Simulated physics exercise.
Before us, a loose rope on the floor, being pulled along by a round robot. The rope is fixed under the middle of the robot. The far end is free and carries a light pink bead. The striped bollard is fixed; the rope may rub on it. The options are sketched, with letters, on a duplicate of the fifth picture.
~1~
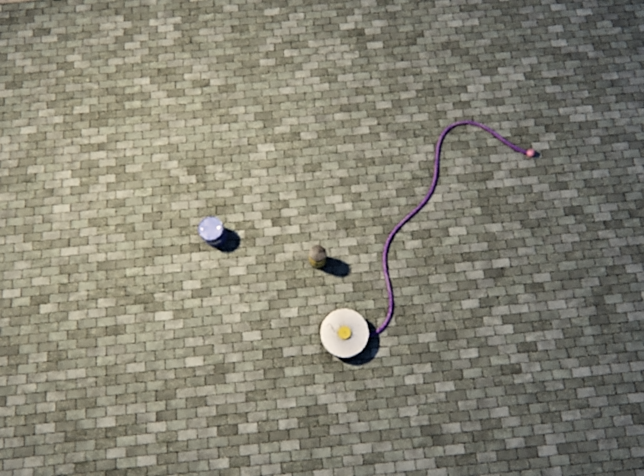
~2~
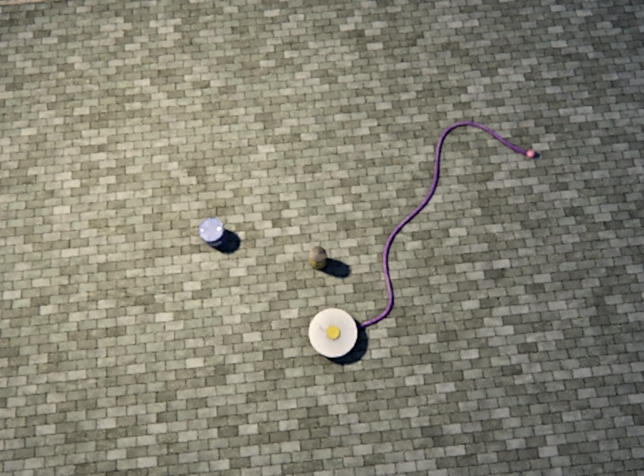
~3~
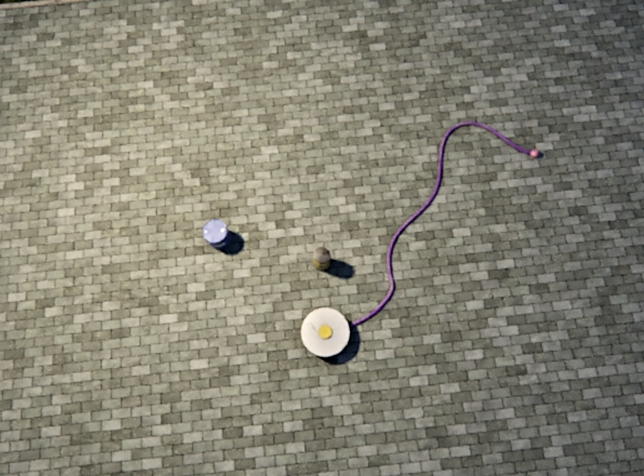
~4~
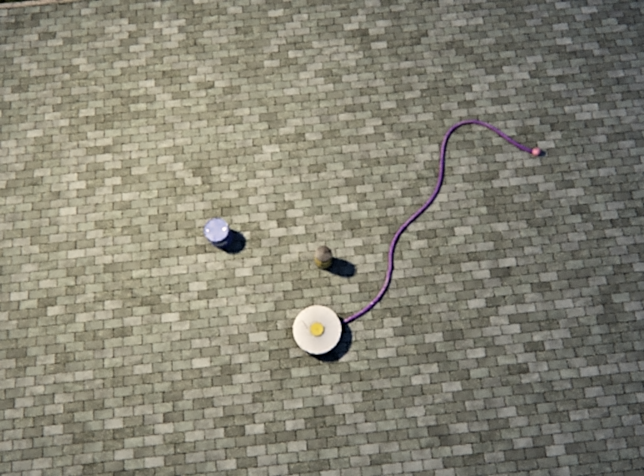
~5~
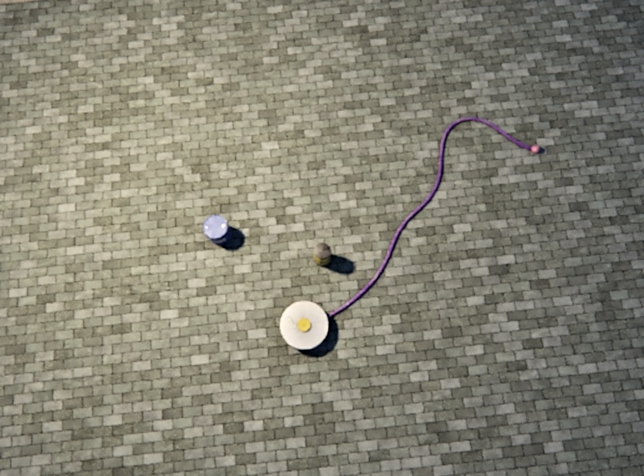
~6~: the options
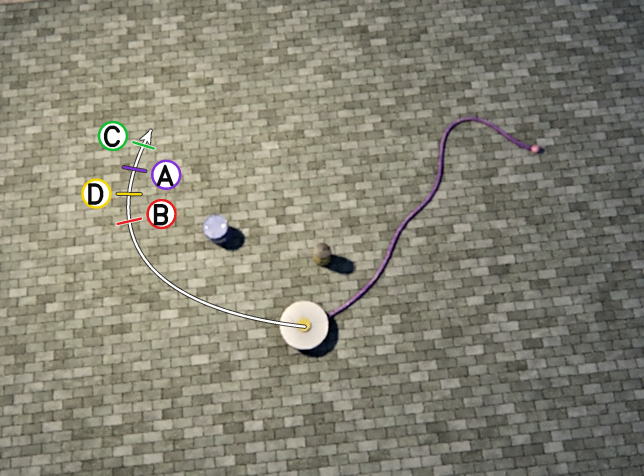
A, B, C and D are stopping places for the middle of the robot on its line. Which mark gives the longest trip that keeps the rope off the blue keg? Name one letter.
B.
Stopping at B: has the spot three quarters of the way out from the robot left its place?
Yes.
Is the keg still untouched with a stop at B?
Yes.
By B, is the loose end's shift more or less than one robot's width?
More.
On the marked copy, A at (134, 169); B at (129, 221); C at (143, 145); D at (129, 194); the route from (305, 327) via (154, 270) to (151, 130).
Following B. Soon after the start, robot (225, 310), middle of the rope (390, 218), free end (534, 148).
Later, robot (156, 273), middle of the rope (344, 254), free end (488, 155).
In the end, robot (127, 219), middle of the rope (308, 267), free end (455, 175); only the bollard has been touched, if anything.
As for the rest, A brings the rope against the keg; C brings the rope against the keg; D brings the rope against the keg.
